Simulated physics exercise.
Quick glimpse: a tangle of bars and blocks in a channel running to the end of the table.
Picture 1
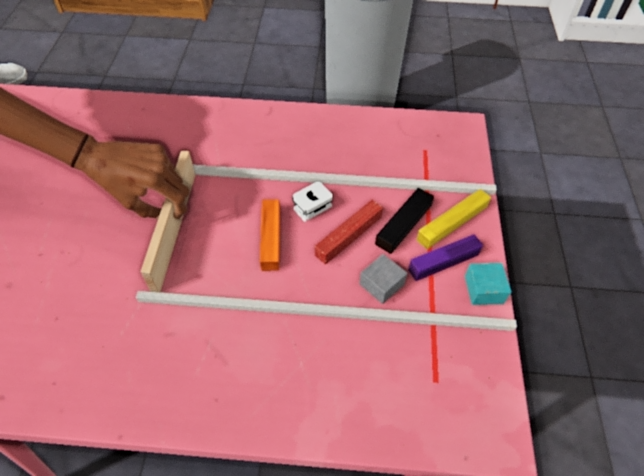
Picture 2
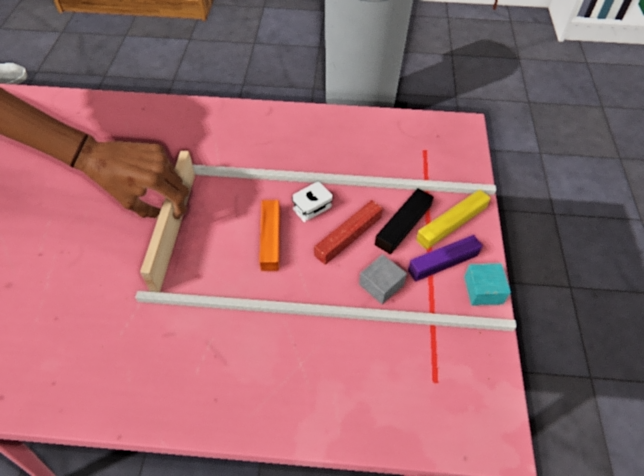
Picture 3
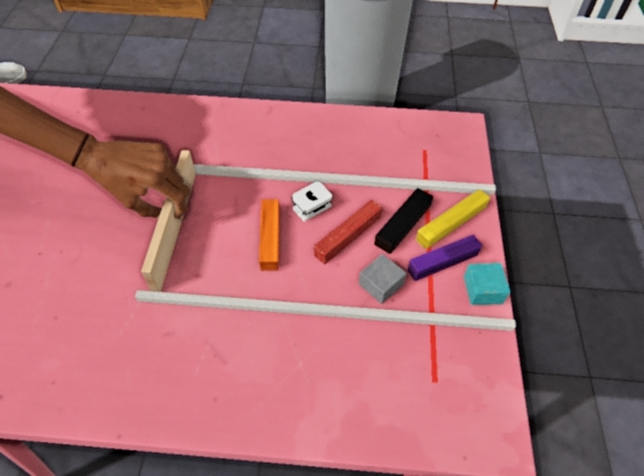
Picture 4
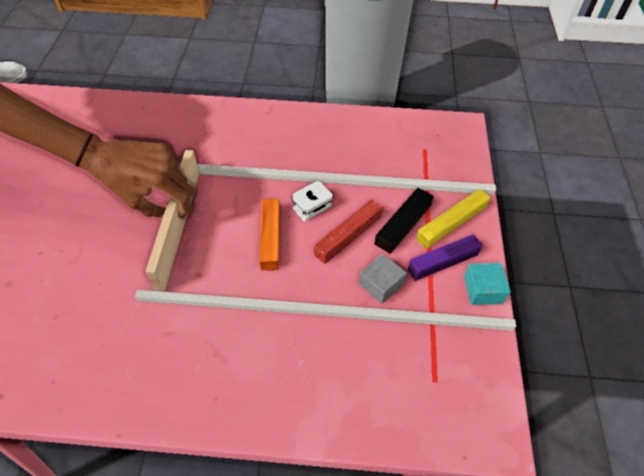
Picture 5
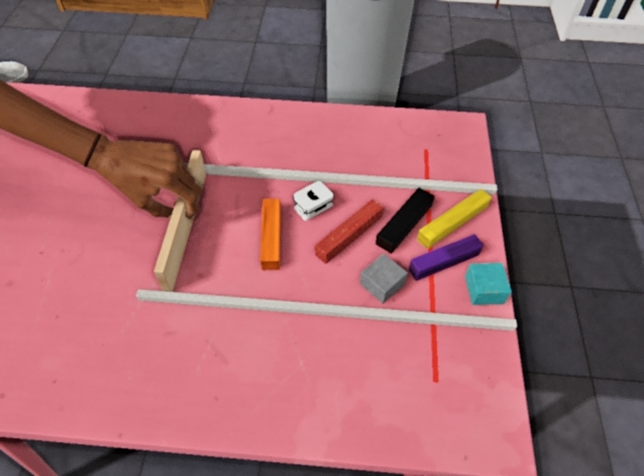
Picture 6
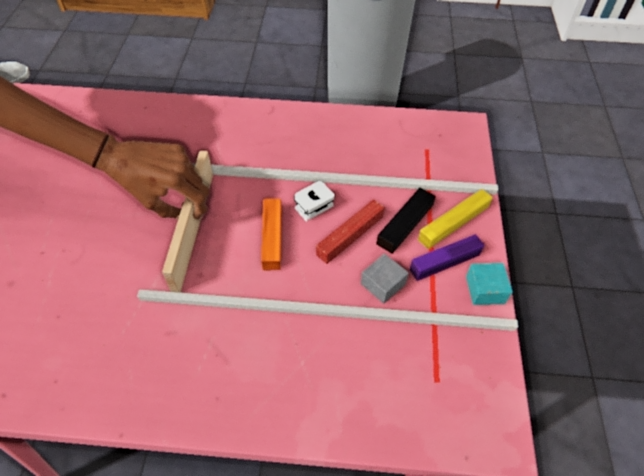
A hand slid a wooden board slightly to the right between two white rails on a pink table, while the colourful sticks and blocks scattered ahead of it, some near a red line, stayed put.
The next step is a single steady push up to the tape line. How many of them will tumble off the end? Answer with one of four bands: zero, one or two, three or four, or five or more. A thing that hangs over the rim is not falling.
Zero.
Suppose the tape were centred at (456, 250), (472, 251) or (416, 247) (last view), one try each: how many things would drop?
Going through each try, you'd get 2, 4 and 0.
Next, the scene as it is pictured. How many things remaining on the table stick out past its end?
Looks like 3 of them.
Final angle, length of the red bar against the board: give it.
Out of line by around 5°.
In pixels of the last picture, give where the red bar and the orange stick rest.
The red bar comes to rest at (462, 241), and the orange stick comes to rest at (441, 247).
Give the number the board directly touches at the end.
The count in contact is 3.
Soon after, none off yet; turquoise block at rest near (488, 284); yellow stick at rest near (456, 218); purple stick at rest near (447, 257).
After that, none off yet; turquoise block at rest near (488, 284); yellow stick displaced a little near (478, 220); purple stick displaced a little near (467, 263).
In the end, the number that fall off is zero.
